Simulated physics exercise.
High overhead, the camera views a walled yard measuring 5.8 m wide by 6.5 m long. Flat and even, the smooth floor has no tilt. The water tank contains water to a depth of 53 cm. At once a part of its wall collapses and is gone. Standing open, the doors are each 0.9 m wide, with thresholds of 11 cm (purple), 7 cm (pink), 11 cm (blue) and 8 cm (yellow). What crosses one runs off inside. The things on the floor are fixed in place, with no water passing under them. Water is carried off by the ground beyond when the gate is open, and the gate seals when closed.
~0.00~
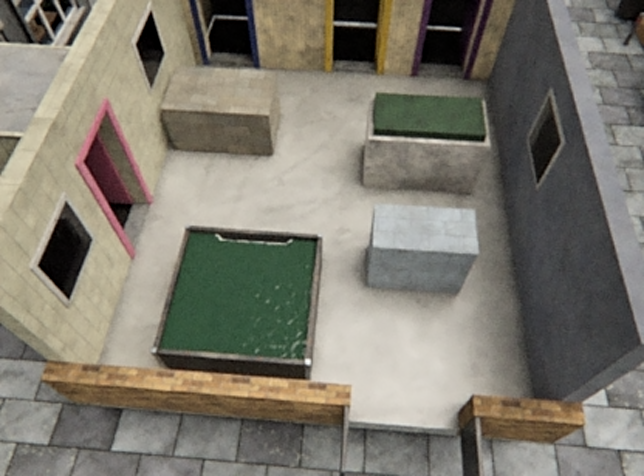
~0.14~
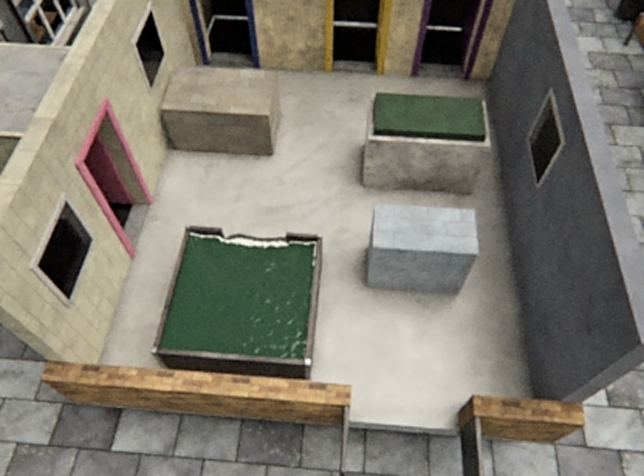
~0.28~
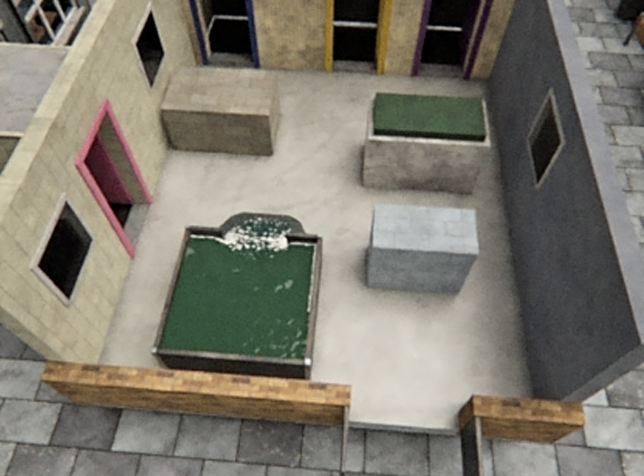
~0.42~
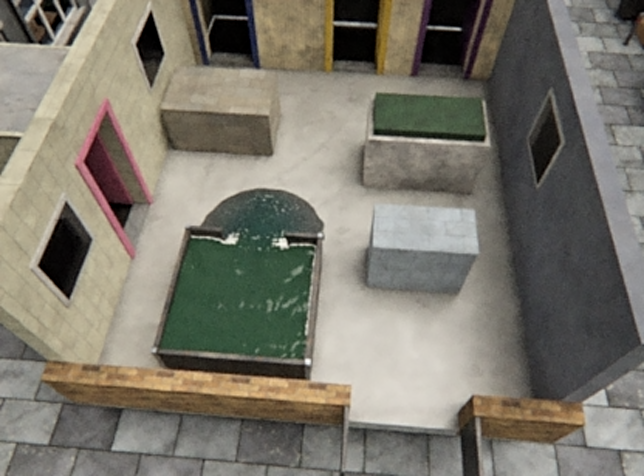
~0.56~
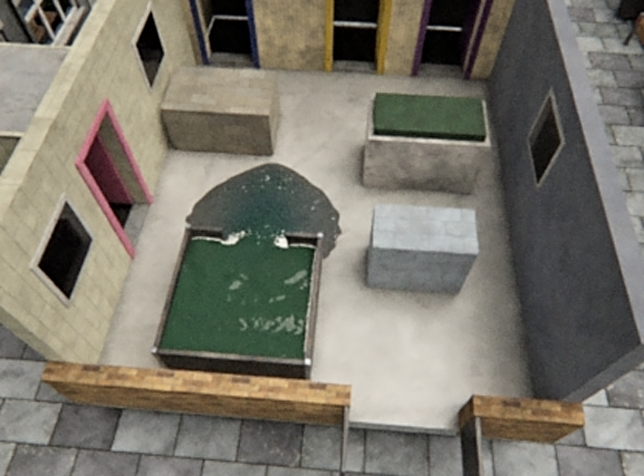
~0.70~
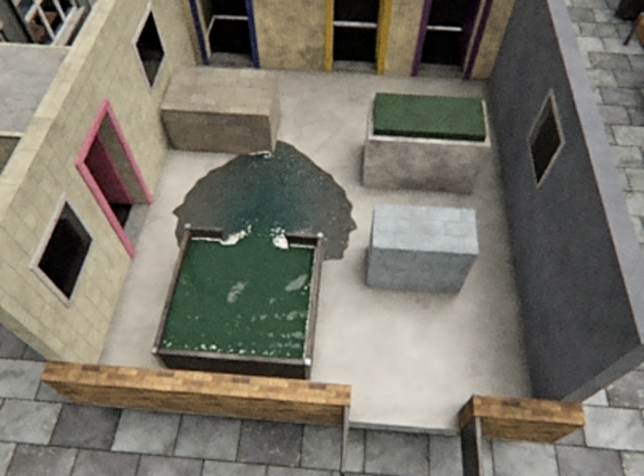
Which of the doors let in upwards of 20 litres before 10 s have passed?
One by one: Purple door: Short, pink door: Short, blue door: Short, yellow door: Surplus.
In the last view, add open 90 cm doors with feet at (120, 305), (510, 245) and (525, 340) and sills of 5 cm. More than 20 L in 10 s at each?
More, less, less.
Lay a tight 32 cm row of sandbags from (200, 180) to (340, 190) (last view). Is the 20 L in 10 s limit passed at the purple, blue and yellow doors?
Then the purple door is fine, the blue door is fine, and the yellow door is fine.
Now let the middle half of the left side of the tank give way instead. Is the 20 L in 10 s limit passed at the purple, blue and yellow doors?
In that case, purple door: Less than that, blue door: Less than that, yellow door: Less than that.
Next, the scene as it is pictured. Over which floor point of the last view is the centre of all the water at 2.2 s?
(260, 239).
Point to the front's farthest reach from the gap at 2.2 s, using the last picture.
(395, 79).
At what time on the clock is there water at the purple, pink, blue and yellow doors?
Arrival times: Purple 2.6 seconds, pink 1.6 seconds, blue 2.6 seconds, yellow 1.8 seconds.
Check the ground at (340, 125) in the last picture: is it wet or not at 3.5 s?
Soaked.
After 1.4 s water covers 25 % of the floor and is deepest (26 cm) near (255, 241); purple door not reached, pink door not reached, blue door not reached, yellow door not reached.
After 2.2 s water covers 35 % of the floor and is deepest (28 cm) near (177, 157); purple door not reached, pink door 4 cm at the sill, 0 L in, blue door not reached, yellow door 16 cm at the sill, 3 L in.
After 3.5 s water covers 50 % of the floor and is deepest (18 cm) near (358, 77); purple door 7 cm at the sill, 0 L in, pink door 6 cm at the sill, 0 L in, blue door 8 cm at the sill, 0 L in, yellow door 17 cm at the sill, 62 L in.
After 6.0 s water covers 70 % of the floor and is deepest (12 cm) near (160, 333); purple door 7 cm at the sill, 0 L in, pink door 5 cm at the sill, 0 L in, blue door 8 cm at the sill, 0 L in, yellow door 10 cm at the sill, 99 L in.
After 10.0 s water covers 90 % of the floor and is deepest (9 cm) near (163, 321); purple door 7 cm at the sill, 0 L in, pink door 8 cm at the sill, 1 L in, blue door 7 cm at the sill, 0 L in, yellow door 8 cm at the sill, 105 L in.
